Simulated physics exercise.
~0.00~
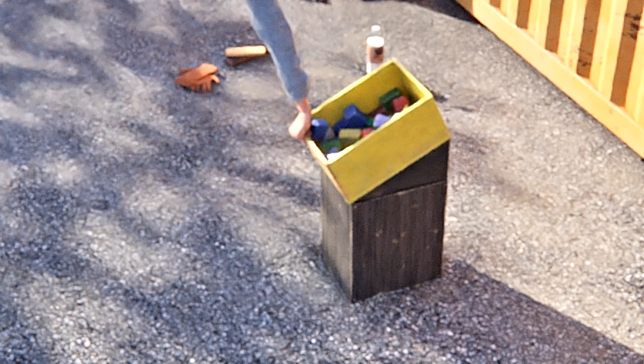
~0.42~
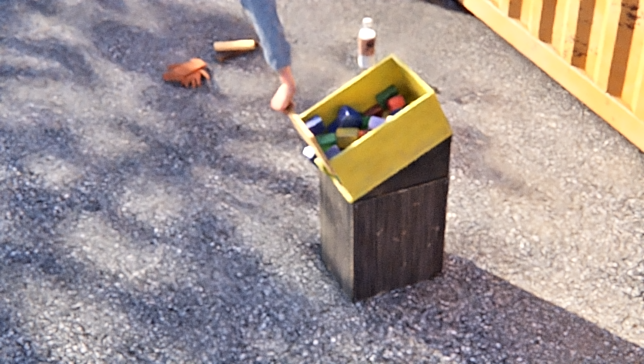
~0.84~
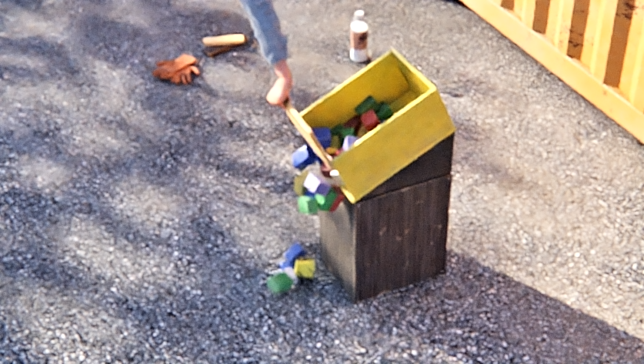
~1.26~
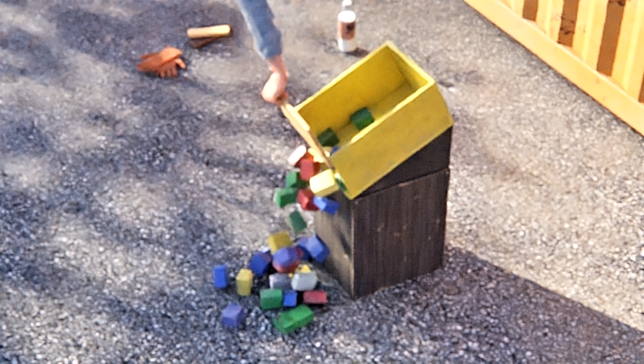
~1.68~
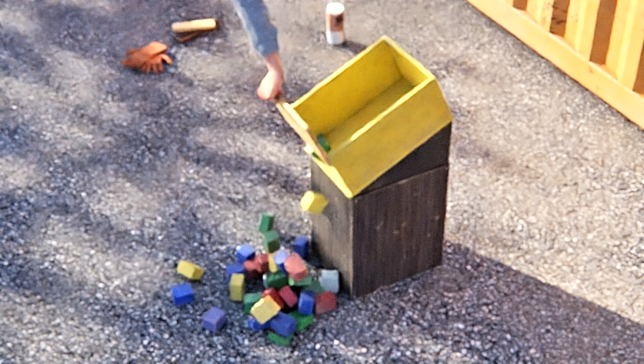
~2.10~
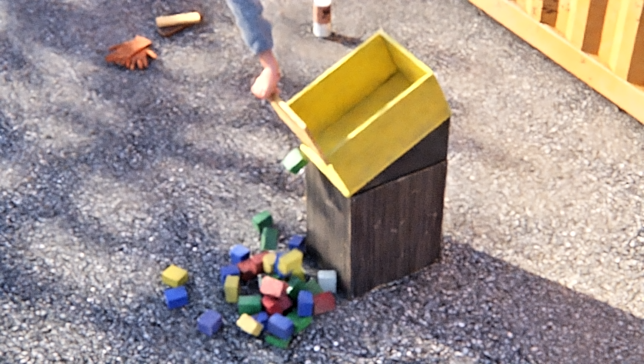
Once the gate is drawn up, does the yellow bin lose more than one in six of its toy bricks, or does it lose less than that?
It loses more than one in six. The bricks keep spilling out through the open end until the bin looks empty and they lie in a heap on the ground.
At first, a yellow bin full of colourful toy bricks rests on a dark wooden block, sloping down to the left, with a hand at its lower end. The hand draws the gate there up and slightly left, and the first bricks slip towards the opening. A few then tumble out onto the grey ground. More red, green, blue and yellow bricks pour after them, and a loose heap spreads beside the block. The hand stays at the raised gate as the last bricks leave, and the bin ends up looking empty.
